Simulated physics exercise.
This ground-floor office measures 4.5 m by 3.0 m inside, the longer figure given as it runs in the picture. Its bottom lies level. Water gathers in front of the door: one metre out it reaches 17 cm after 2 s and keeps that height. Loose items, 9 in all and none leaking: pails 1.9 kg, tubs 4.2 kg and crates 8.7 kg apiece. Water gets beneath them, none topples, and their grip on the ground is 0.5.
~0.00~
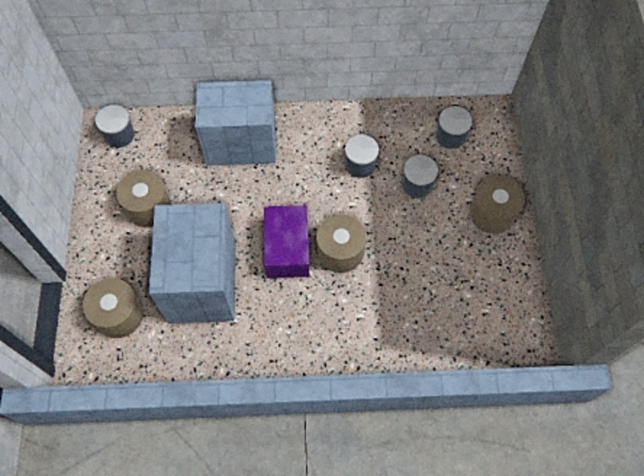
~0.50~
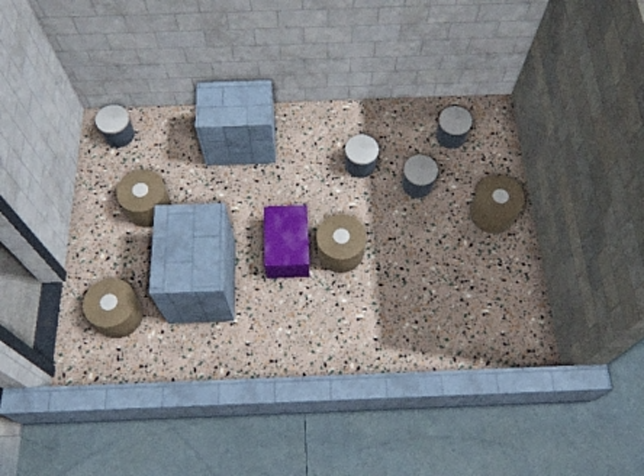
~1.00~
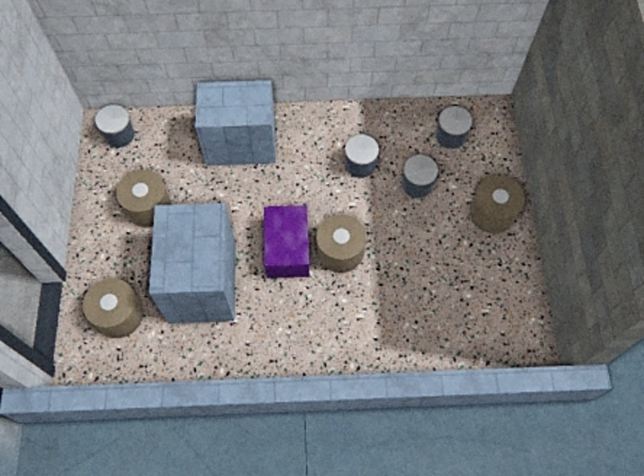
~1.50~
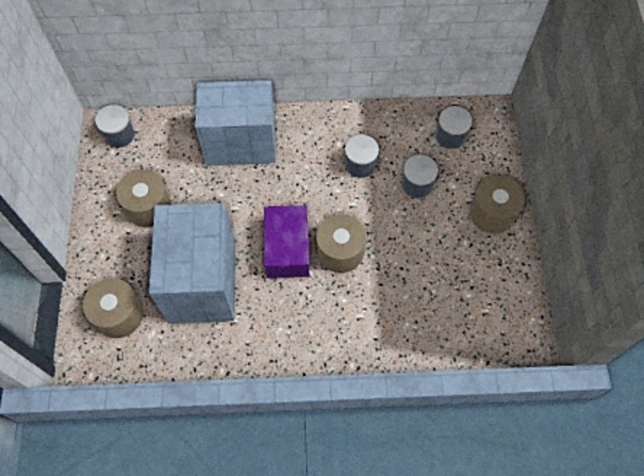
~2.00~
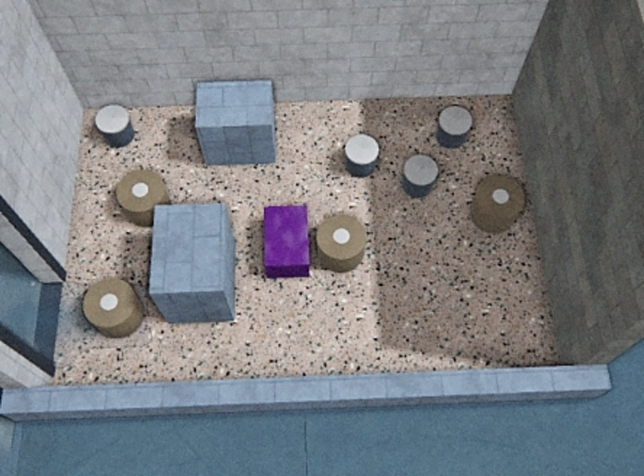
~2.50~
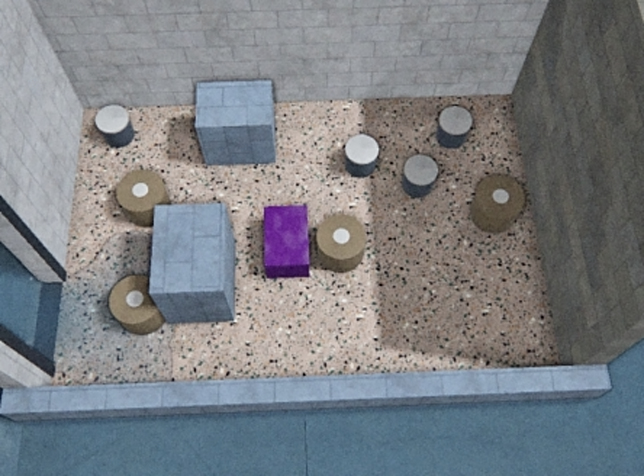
Walled room with blocks, tubs and a purple crate, water spreading outside, then entering at left as one brown tub shifts right.
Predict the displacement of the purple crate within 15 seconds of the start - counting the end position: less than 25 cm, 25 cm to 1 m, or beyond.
The purple crate moves a short way.
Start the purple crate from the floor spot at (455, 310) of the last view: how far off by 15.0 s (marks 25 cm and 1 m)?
It ends far away.
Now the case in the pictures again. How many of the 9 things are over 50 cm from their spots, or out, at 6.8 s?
I count 2.
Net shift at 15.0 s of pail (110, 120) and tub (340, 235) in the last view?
In that order: 120 cm, 60 cm.
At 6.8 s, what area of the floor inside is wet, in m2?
About 11.5 m2.
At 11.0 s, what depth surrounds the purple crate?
Roughly 3 cm.
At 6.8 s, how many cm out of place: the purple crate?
About 0 cm.
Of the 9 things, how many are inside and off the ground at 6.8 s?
3 of them.
After 3.5 s the purple crate is near (286, 235), 0.0 m from its start, aground; 1 afloat.
After 6.8 s the purple crate is near (286, 235), 0.0 m from its start, aground; 3 afloat.
After 11.0 s the purple crate is near (286, 235), 0.0 m from its start, aground; 8 afloat.
After 15.0 s the purple crate is near (271, 309), 0.7 m from its start, afloat; 9 afloat.
